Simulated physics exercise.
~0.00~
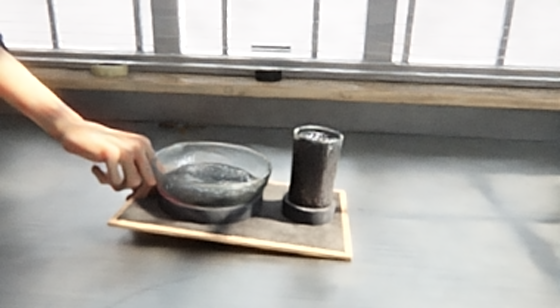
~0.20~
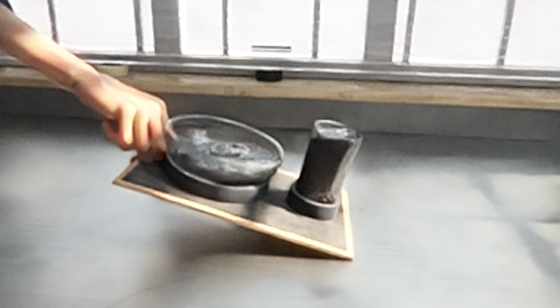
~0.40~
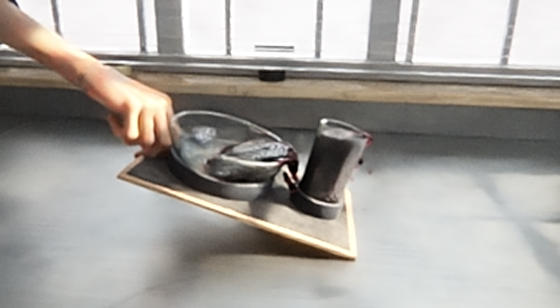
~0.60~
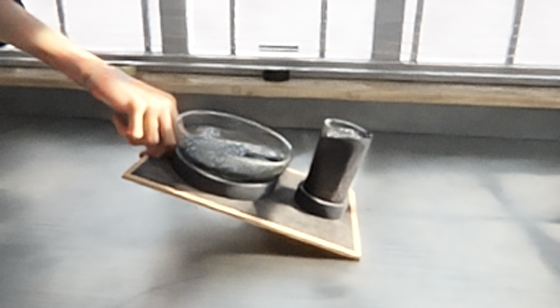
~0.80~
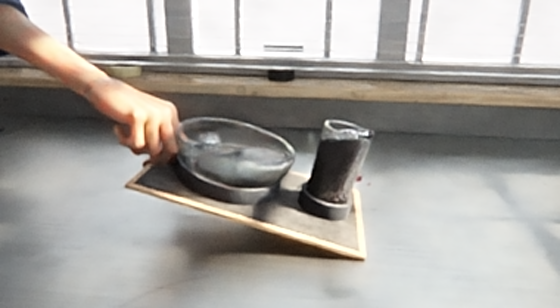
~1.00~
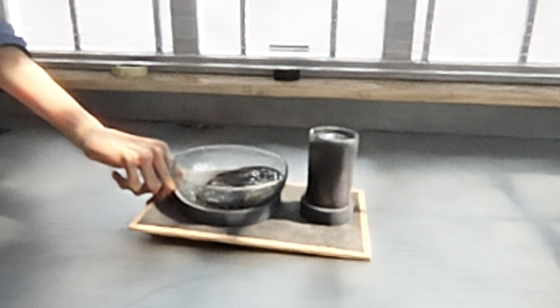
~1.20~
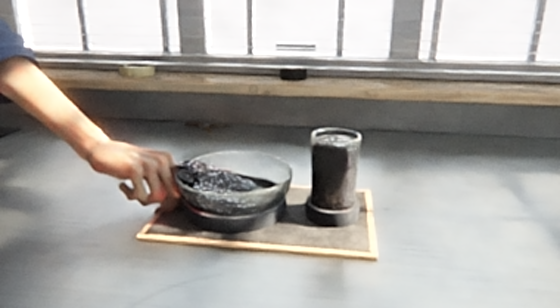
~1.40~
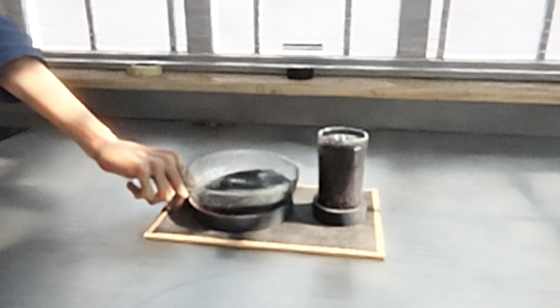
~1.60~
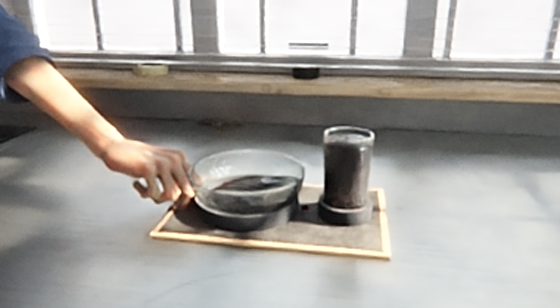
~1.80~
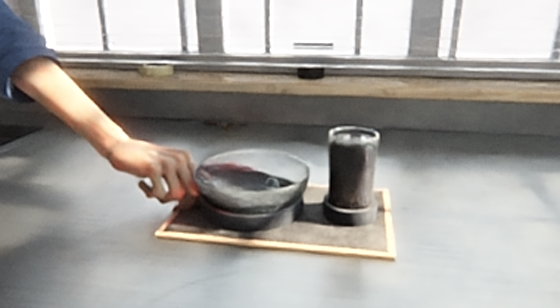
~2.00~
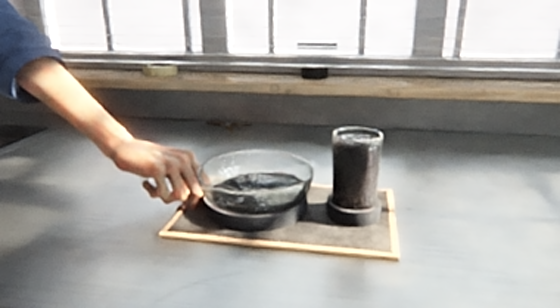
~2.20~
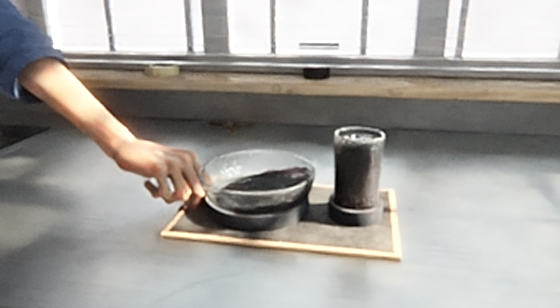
At first, a hand grips the left end of a tray that lies flat on a grey counter, carrying a round glass bowl on the left and a tall glass of dark liquid on the right, each in a dark holder. The hand lifts that end, so the tray slopes down to the right. The bowl and glass tilt with it while the liquid sloshes and some spills. After being held up briefly, the left end is lowered back to the counter. Finally, the tray rests flat with both vessels upright in their holders, the hand still beside the bowl.
